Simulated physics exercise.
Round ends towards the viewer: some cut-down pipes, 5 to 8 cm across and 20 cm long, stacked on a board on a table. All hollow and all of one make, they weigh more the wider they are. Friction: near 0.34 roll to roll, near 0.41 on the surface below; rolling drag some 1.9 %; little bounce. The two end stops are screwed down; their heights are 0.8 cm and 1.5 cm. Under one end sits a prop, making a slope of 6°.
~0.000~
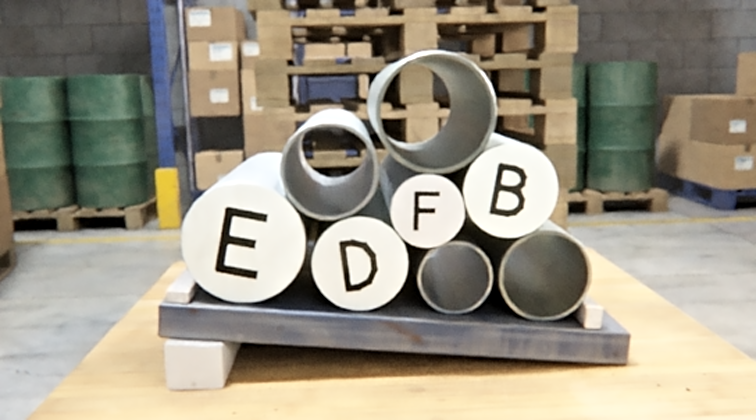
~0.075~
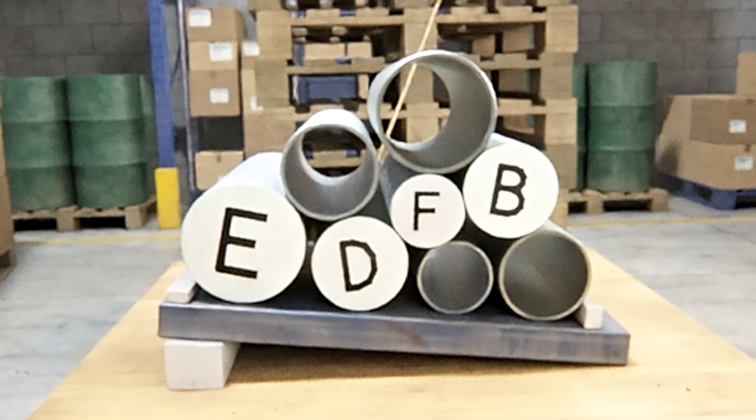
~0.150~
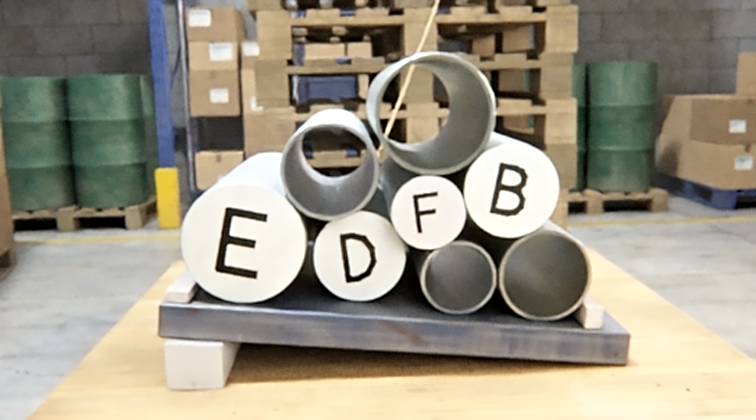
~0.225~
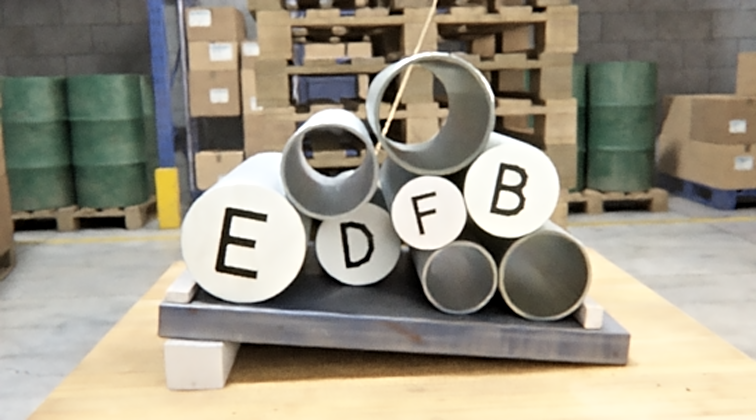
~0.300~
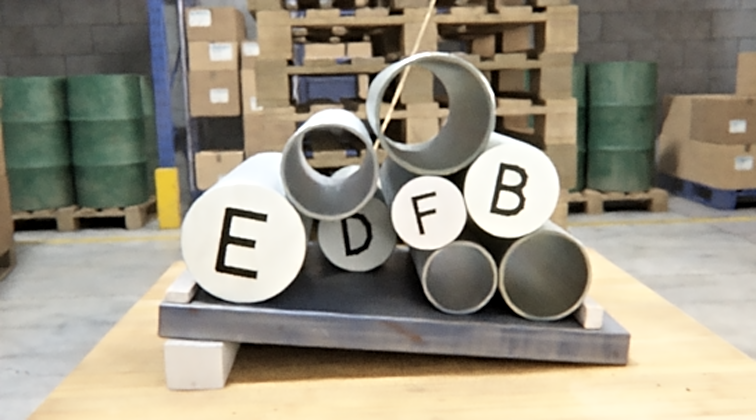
Warehouse table with stacked pipes on a tilted board, pipe D sliding steadily backward from the bottom row, the others staying still.
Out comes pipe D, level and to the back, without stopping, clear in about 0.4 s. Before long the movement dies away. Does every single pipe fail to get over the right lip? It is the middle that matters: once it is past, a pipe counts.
Yes, none does it.
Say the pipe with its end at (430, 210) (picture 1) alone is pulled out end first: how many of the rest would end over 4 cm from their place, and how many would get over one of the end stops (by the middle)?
Then 2 and 1.
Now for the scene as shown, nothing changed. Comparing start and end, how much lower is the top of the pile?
Roughly 4 cm lower.
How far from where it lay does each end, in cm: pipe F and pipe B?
Pipe F: 5, pipe B: 1.
After 0.55 s, 0 now displaced over 4 cm; not one over the end stops; the one last seen at (329, 171) 0.7 cm right and 1.1 cm down.
After 0.70 s, 0 now displaced over 4 cm; not one over the end stops; the one last seen at (329, 171) 1.4 cm down.
After 0.92 s, 3 now displaced over 4 cm; not one over the end stops; the one last seen at (329, 171) 2 cm left and 6 cm down.
In the end, by 1.6 s, 3 moved over 4 cm; not one over the end stops; the one last seen at (329, 171) 2 cm left and 6 cm down; top of the pile 17 cm high, from 21 cm.
